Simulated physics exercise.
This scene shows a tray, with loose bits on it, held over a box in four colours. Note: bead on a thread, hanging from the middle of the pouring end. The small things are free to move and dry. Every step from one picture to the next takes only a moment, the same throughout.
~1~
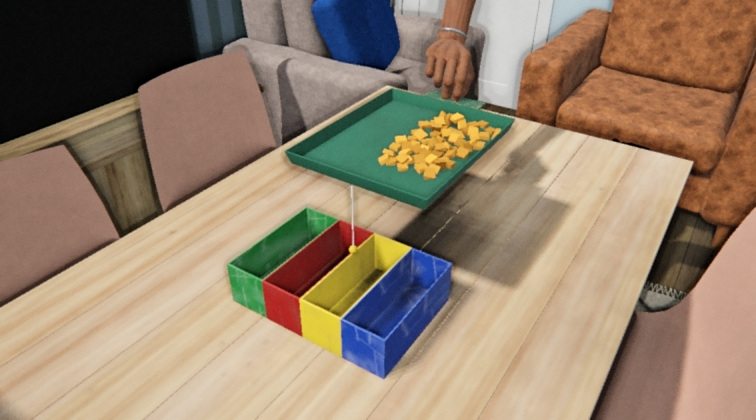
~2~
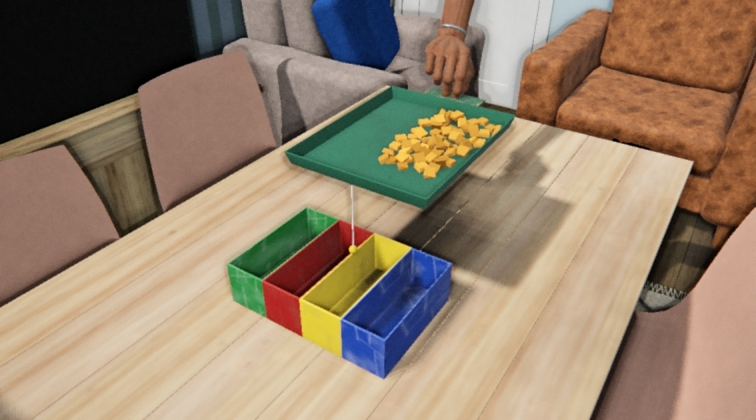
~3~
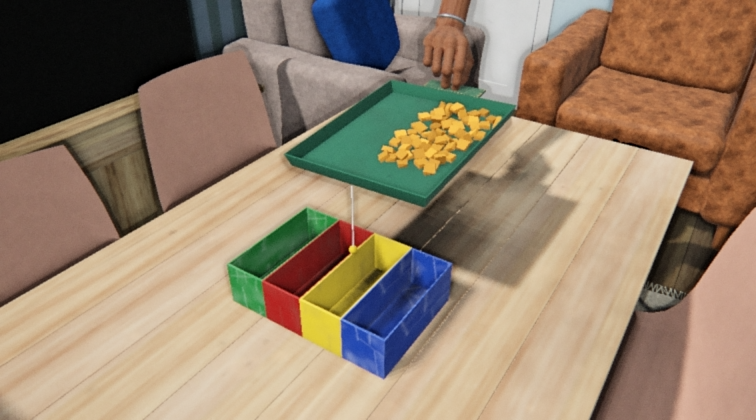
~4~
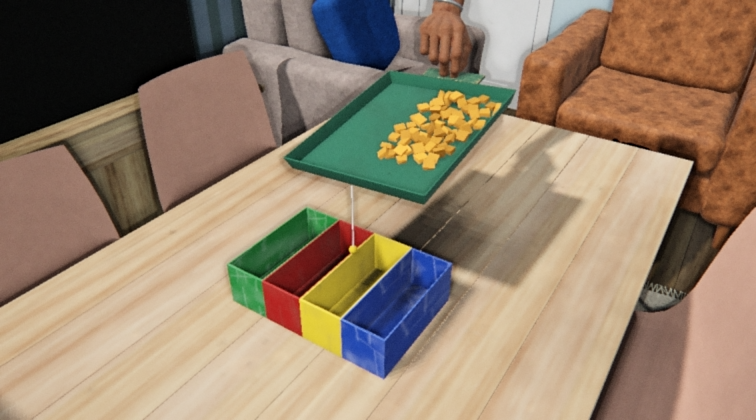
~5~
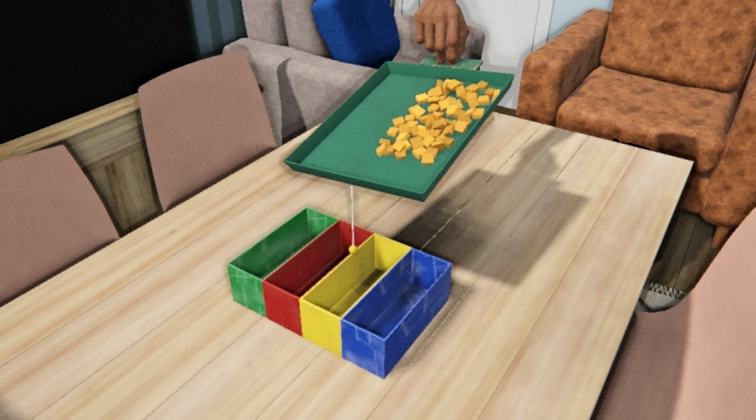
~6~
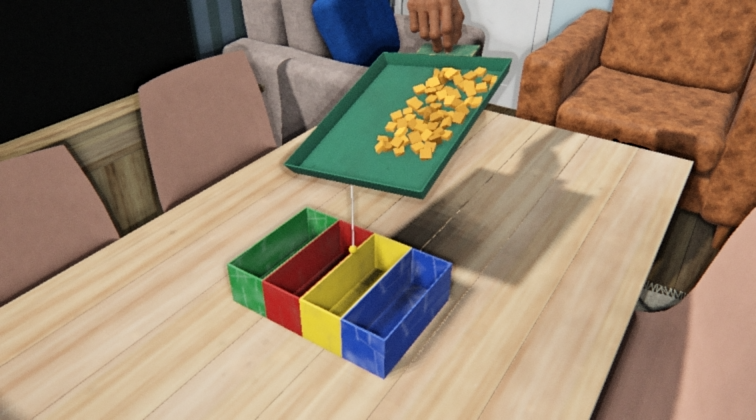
A hand at the far edge of a pale wooden table holds a green tray with orange crackers on its right side, seen from above at an angle in a room with pink chairs, a grey sofa and a brown armchair. Below sits an open box with green, red, yellow and blue cells, a yellow bead hanging above it. The hand gradually raises the tray's far end, slanting it toward the near left, while the camera stays still.
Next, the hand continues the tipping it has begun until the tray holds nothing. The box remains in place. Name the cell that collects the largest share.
Green.
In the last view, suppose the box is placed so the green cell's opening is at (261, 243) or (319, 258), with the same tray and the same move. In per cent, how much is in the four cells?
It would be roughly 100 per cent in the first placement and roughly 40 per cent in the second.
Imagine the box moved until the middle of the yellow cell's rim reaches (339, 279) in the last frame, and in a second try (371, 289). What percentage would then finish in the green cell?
50 and 60 %.
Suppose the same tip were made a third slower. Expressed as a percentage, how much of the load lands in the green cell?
Roughly 60 in a hundred.
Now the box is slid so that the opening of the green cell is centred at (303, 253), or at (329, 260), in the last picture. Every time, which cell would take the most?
Taking the two placings in order, you'd get green and then green.
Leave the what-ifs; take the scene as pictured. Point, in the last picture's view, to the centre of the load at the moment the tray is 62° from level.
About (334, 163).
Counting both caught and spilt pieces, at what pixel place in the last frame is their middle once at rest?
I'd say the middle ends up at about (296, 275).
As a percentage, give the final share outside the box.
Around 0 %.
Shortly afterwards, tray tipped steeply; all but a few on the tray; only a few falling or outside the box.
Next, tray tipped right over; near a third on the tray; near a third in the green cell; near a quarter in the red cell; a little falling or outside the box.
Some moments later, tray tipped past a quarter turn; near two thirds in the green cell; near a third in the red cell; only a few falling or outside the box.
In the end, tray tipped past a quarter turn; near two thirds in the green cell; near a third in the red cell; none at all in the blue cell; none at all in the yellow cell; only a few outside the box.
